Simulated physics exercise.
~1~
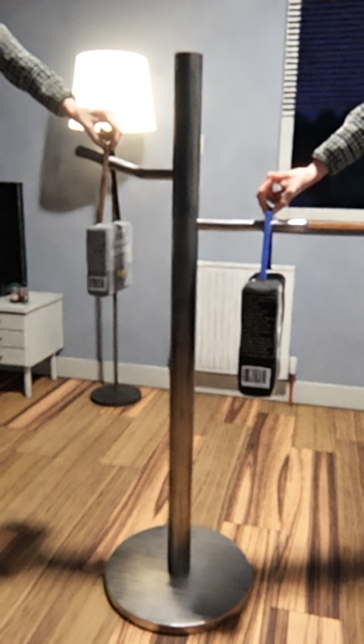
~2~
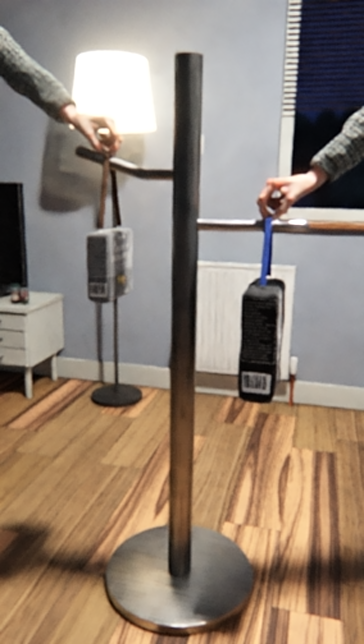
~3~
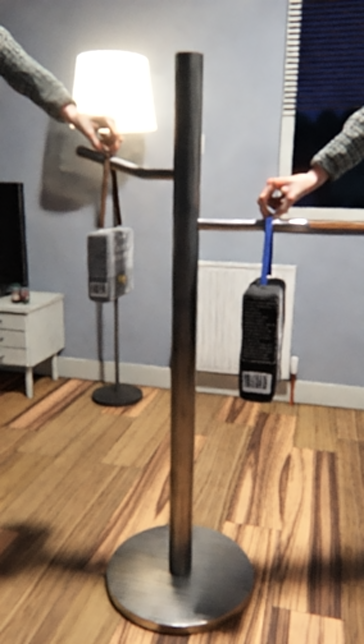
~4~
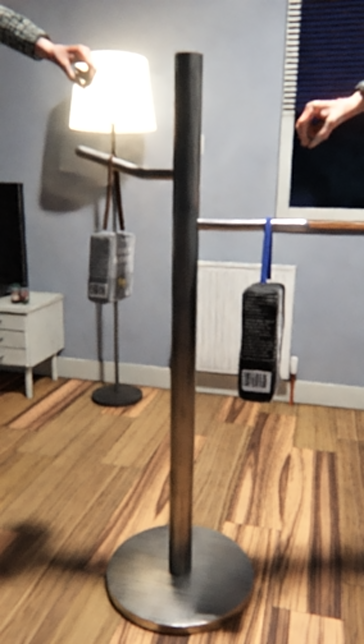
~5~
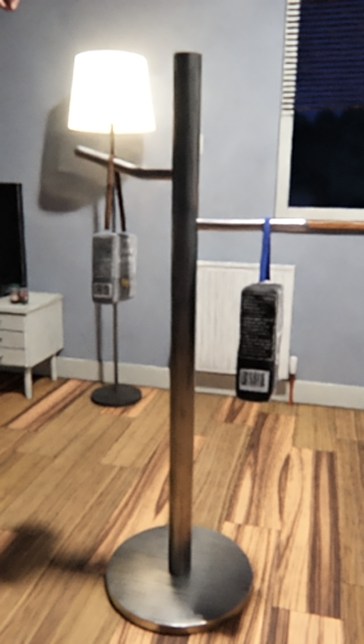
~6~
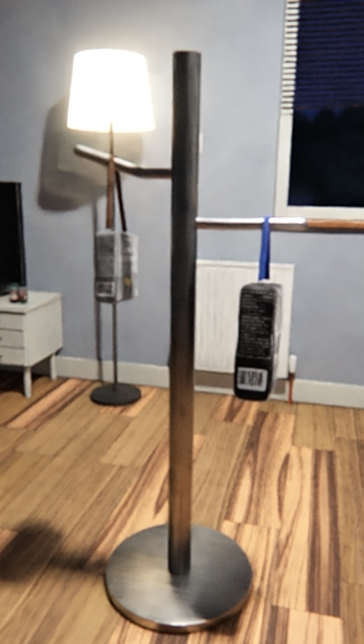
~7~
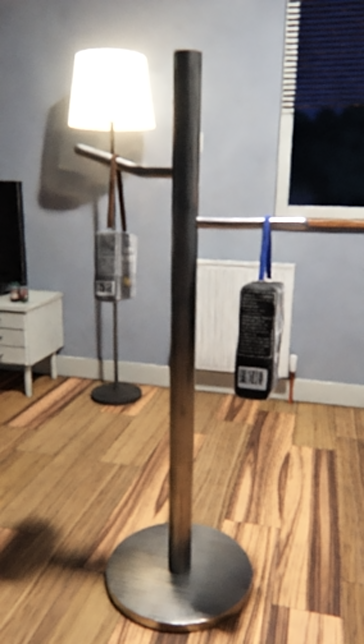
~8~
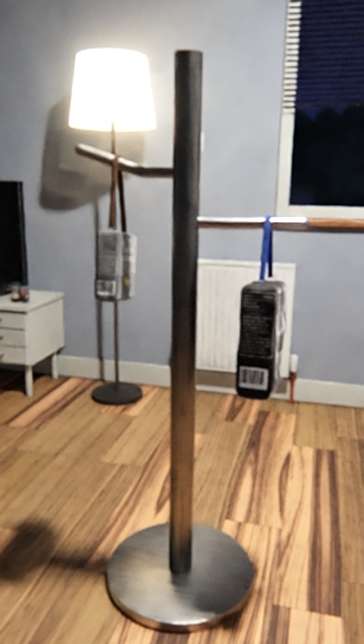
In a living room with a lit lamp, two hands lowered a grey pouch and a black sack by their loops onto the pegs of a metal stand, then let go and drew away, and both stayed hanging.
